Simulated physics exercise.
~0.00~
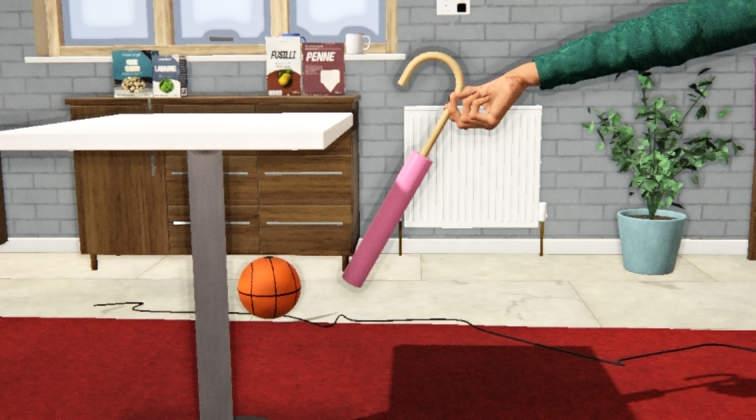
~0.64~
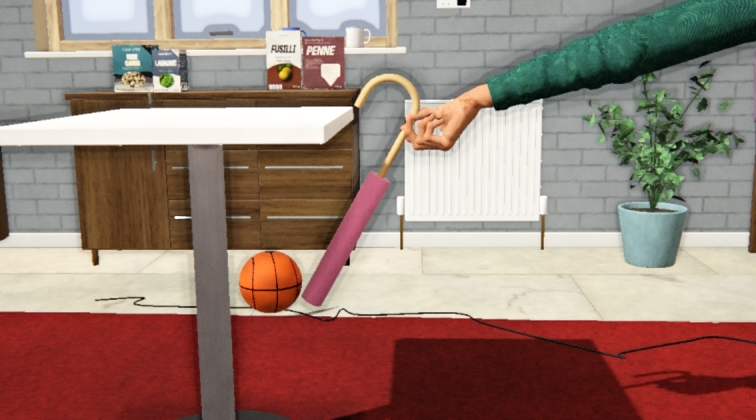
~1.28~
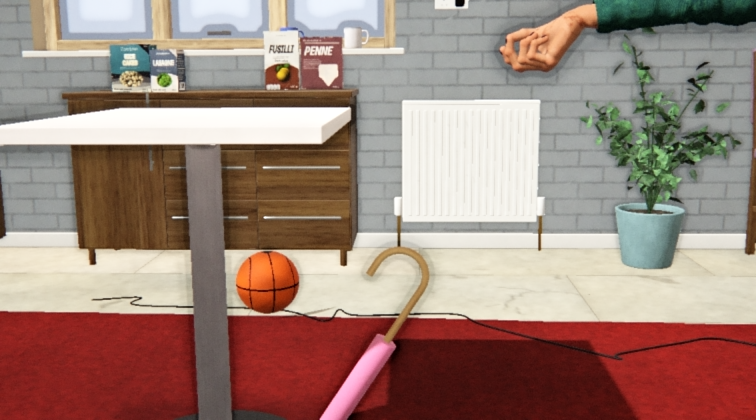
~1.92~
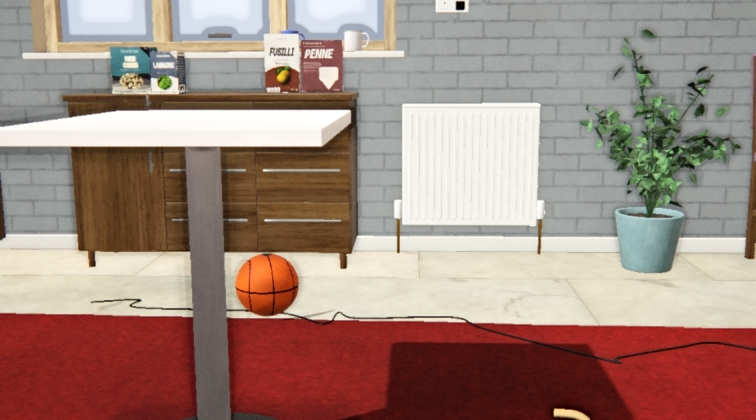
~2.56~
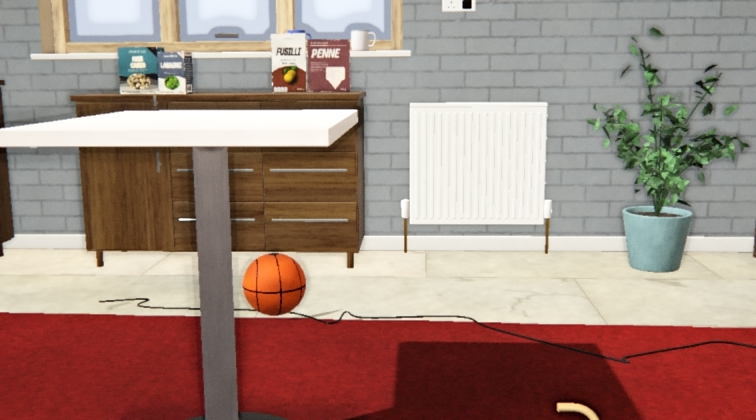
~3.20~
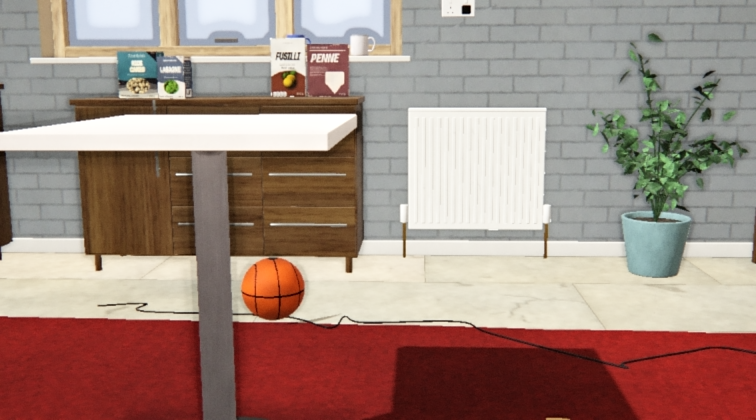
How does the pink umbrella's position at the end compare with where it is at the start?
At the start it is held up in the air by the hand, just right of the table. At the end it is down on the floor and farther to the right, almost entirely out of view at the bottom.
A pink umbrella with a curved, light wooden handle is held upright at a slant by a hand in a green sleeve, just right of a white table. The hand moves it left and slightly down, bringing the crook to the table's edge. The fingers let go and the hand draws back to the upper right as the umbrella slips off and drops. It tips over and ends up fallen on the floor, with only a bit of its handle showing at the bottom, right of the middle. The table stays put, and the orange basketball rests behind it.
